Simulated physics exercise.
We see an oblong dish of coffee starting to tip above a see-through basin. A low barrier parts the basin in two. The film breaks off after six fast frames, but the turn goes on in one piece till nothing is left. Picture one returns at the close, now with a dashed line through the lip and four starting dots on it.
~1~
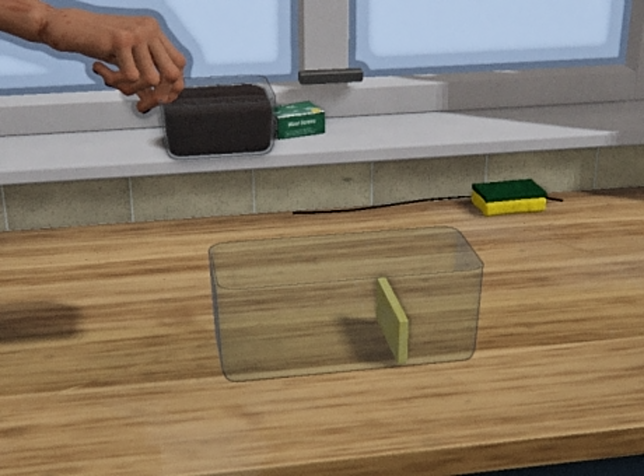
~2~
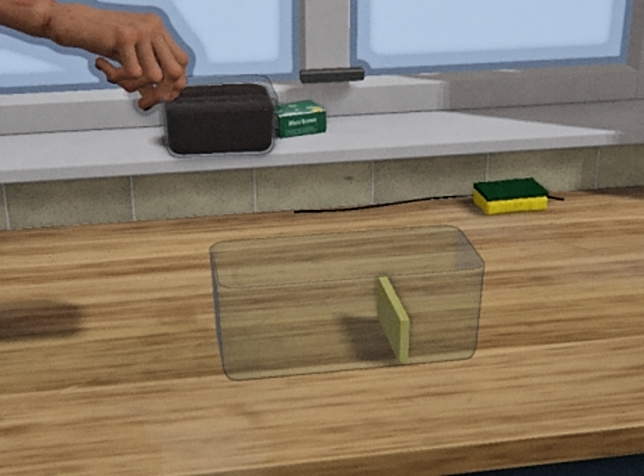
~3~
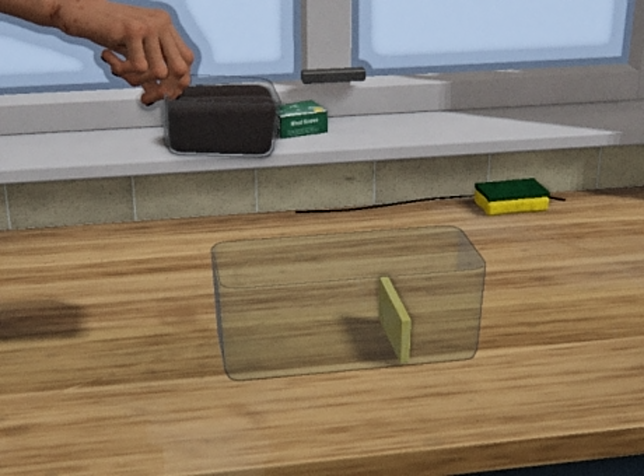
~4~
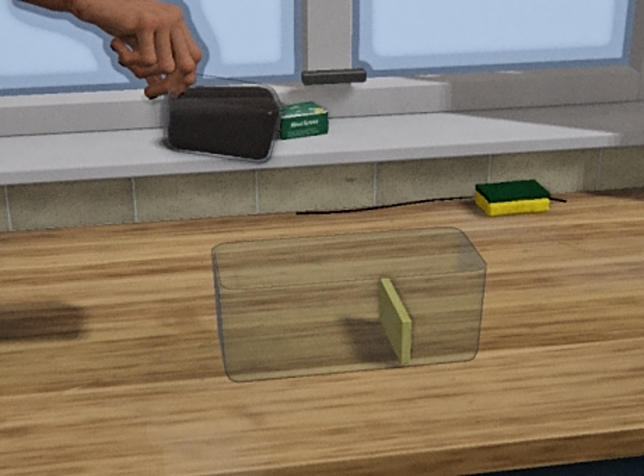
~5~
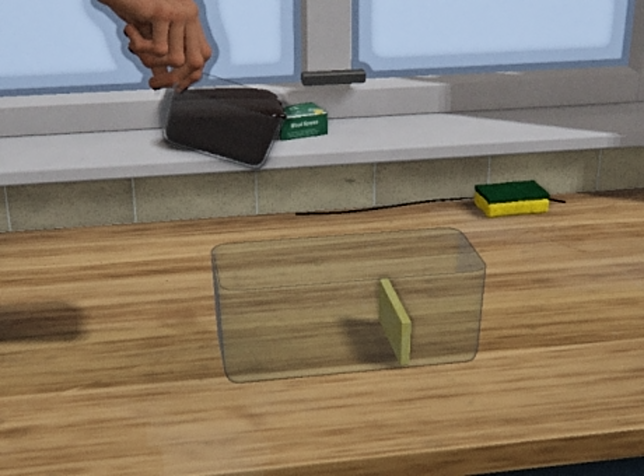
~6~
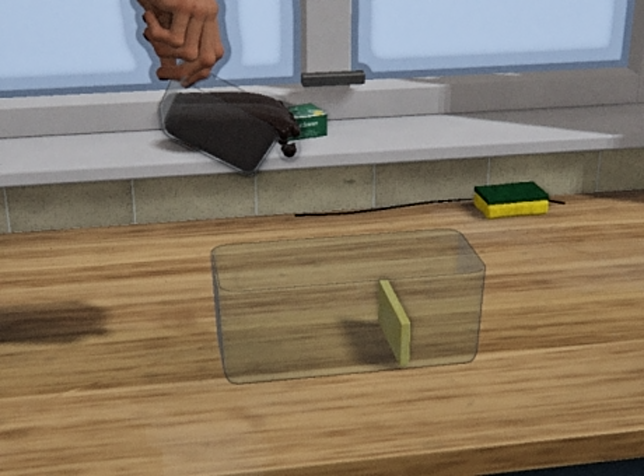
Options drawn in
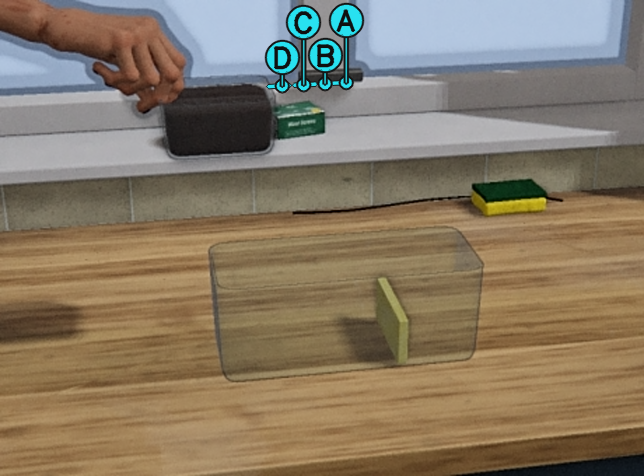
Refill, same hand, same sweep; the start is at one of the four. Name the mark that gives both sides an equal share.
Use place B.
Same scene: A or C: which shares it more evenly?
Here it is place A.
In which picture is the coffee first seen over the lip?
In picture 5.
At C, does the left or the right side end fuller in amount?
The left side.
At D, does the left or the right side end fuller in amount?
The left side.
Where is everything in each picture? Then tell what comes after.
In the first frame, upright, lip at (268, 86); basin from (222, 379) to (474, 355); top of the wall at (392, 298); nothing has left yet.
In the second frame, upright, lip at (270, 86); nothing has left yet.
In the third frame, tipped about 5°, lip at (273, 90); nothing has left yet.
In the fourth frame, tipped about 12°, lip at (276, 97); nothing has left yet.
In the fifth frame, tipped about 21°, lip at (278, 107); coffee is over the lip, down to (278, 107).
In the sixth frame, tipped about 31°, lip at (278, 118); coffee is over the lip, down to (286, 146).
On the marked copy, A at (346, 82); B at (325, 83); C at (303, 84); D at (282, 85).
If A is chosen, about 28 % ends left of the wall and 69 % right of it; 3 % is lost outside.
If B is chosen, about 45 % ends left of the wall and 52 % right of it; 3 % is lost outside.
If C is chosen, about 85 % ends left of the wall and 11 % right of it; 4 % is lost outside.
If D is chosen, about 94 % ends left of the wall and 2 % right of it; 4 % is lost outside.
